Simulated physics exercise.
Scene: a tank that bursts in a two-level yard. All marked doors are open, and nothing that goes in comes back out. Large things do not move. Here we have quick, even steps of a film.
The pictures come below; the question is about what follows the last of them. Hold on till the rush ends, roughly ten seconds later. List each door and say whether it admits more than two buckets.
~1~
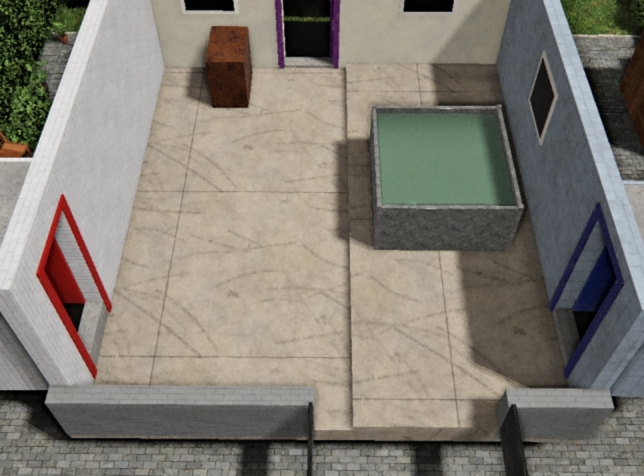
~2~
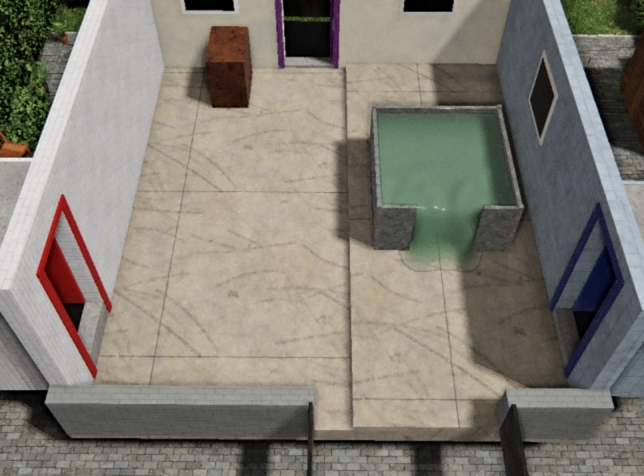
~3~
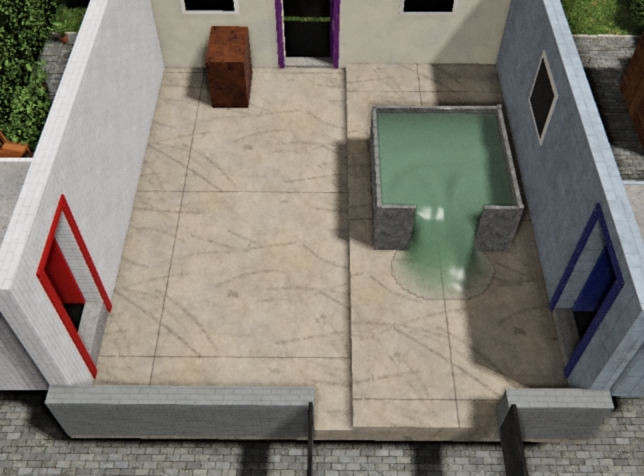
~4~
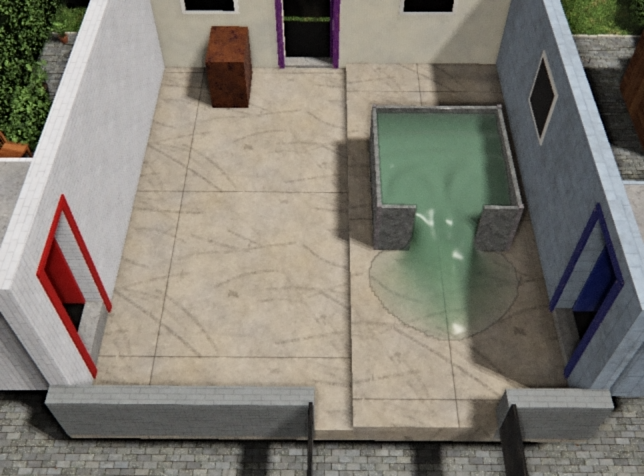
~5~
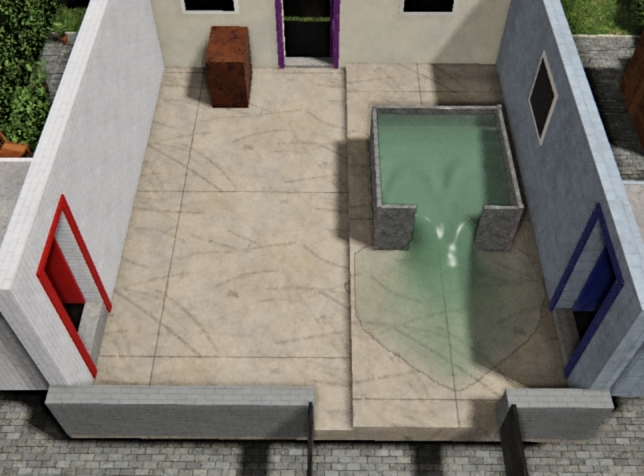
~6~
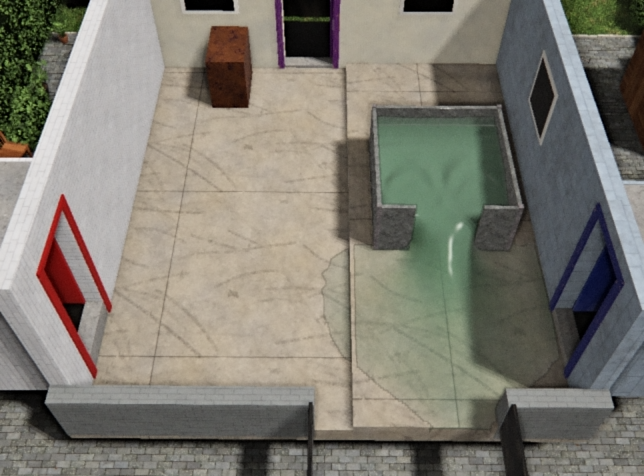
Blue door - admits more than two; red door - admits no more than two; purple door - admits no more than two.
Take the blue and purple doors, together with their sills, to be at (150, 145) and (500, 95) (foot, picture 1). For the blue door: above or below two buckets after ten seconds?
Blue door: Falls short.
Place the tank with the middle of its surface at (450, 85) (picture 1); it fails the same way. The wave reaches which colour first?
The door you want is the blue door.
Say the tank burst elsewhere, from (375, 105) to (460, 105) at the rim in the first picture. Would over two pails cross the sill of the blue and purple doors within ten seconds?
Blue: Falls short; purple: Exceeds it.
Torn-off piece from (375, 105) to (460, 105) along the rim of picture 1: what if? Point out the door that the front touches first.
The purple-painted one.
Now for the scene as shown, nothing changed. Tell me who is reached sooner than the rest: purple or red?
The door marked red.
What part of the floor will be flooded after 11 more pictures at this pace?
Estimate: Some 25 in a hundred.
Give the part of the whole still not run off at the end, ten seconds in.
My reading is around 38 percent.
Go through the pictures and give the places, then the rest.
In the first picture, the open tank at (442, 158) is whole and still.
In the second picture, water pours out at (443, 235) and has run to (407, 260).
In the third picture, the front is at (426, 294), out from the gap at (443, 236).
In the fourth picture, the front is at (439, 335), out from the gap at (443, 236).
In the fifth picture, the front is at (449, 383), out from the gap at (443, 236).
In the sixth picture, water pours out at (443, 236) and has run to a hidden place.
A moment on, water covers 25 % of the floor; the blue door under two buckets in, the red door not reached, the purple door not reached.
Next, water covers 25 % of the floor; the blue door over two buckets in, the red door not reached, the purple door not reached.
Then, water covers 30 % of the floor; the blue door over two buckets in, the red door wet at the sill, nothing in, the purple door not reached.
Later, water covers 45 % of the floor; the blue door far over two buckets in, the red door wet at the sill, nothing in, the purple door not reached.
In the end, water covers 70 % of the floor; the blue door far over two buckets in, the red door wet at the sill, nothing in, the purple door wet at the sill, nothing in.
